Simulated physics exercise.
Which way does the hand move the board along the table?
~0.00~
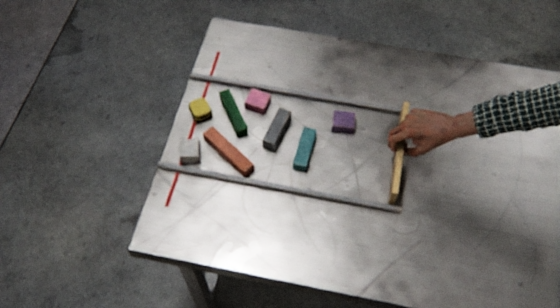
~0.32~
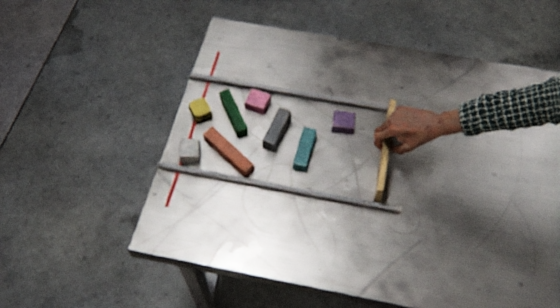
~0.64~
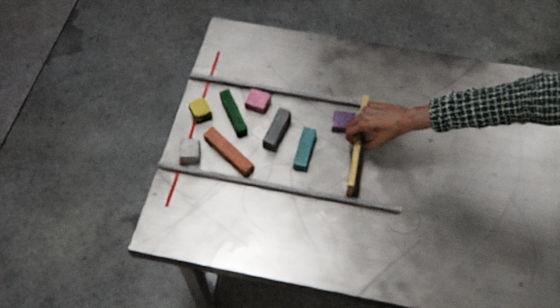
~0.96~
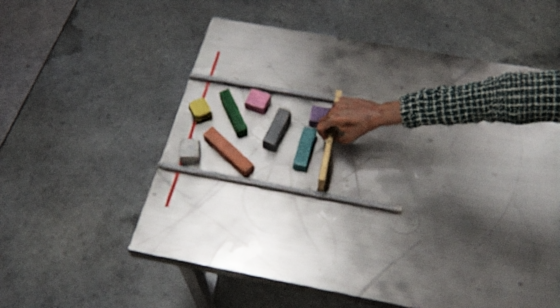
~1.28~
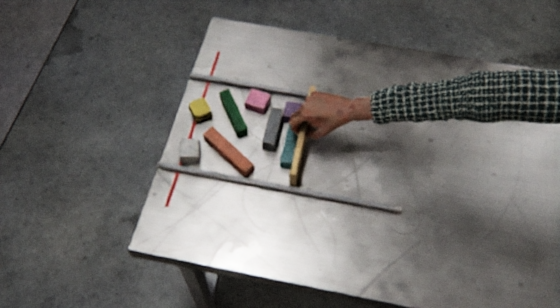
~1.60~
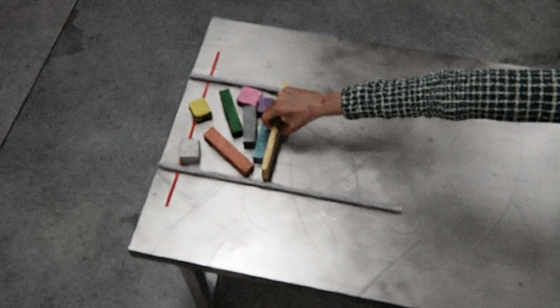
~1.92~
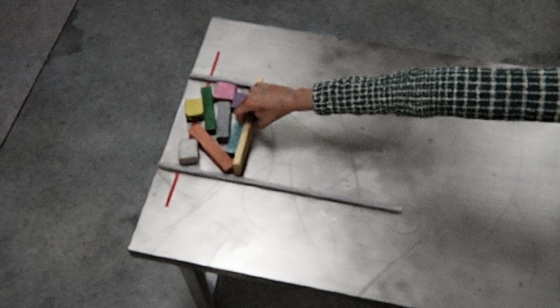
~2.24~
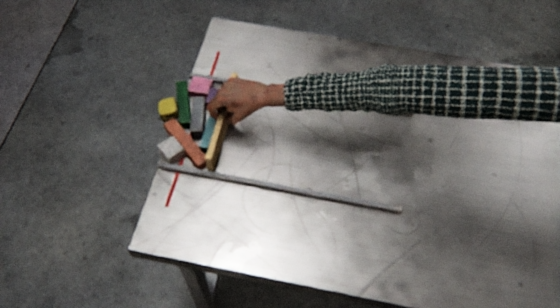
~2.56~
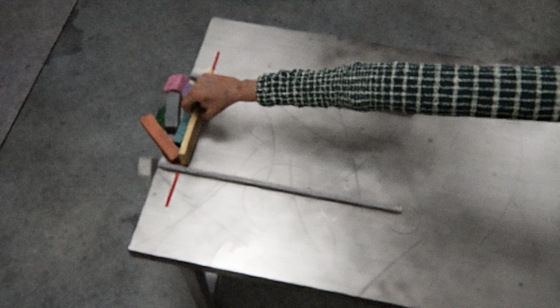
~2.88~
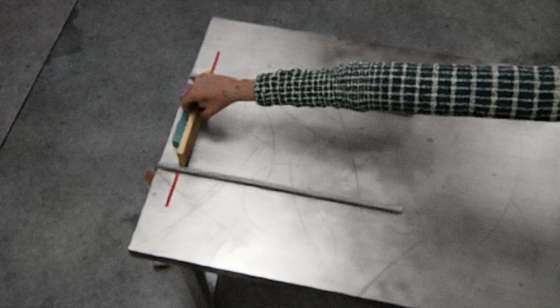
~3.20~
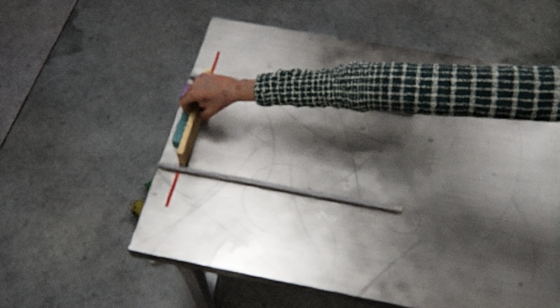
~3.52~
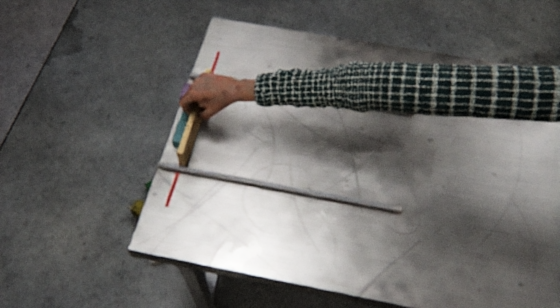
The hand pushes the board to the left, towards the red line near the end of the table.
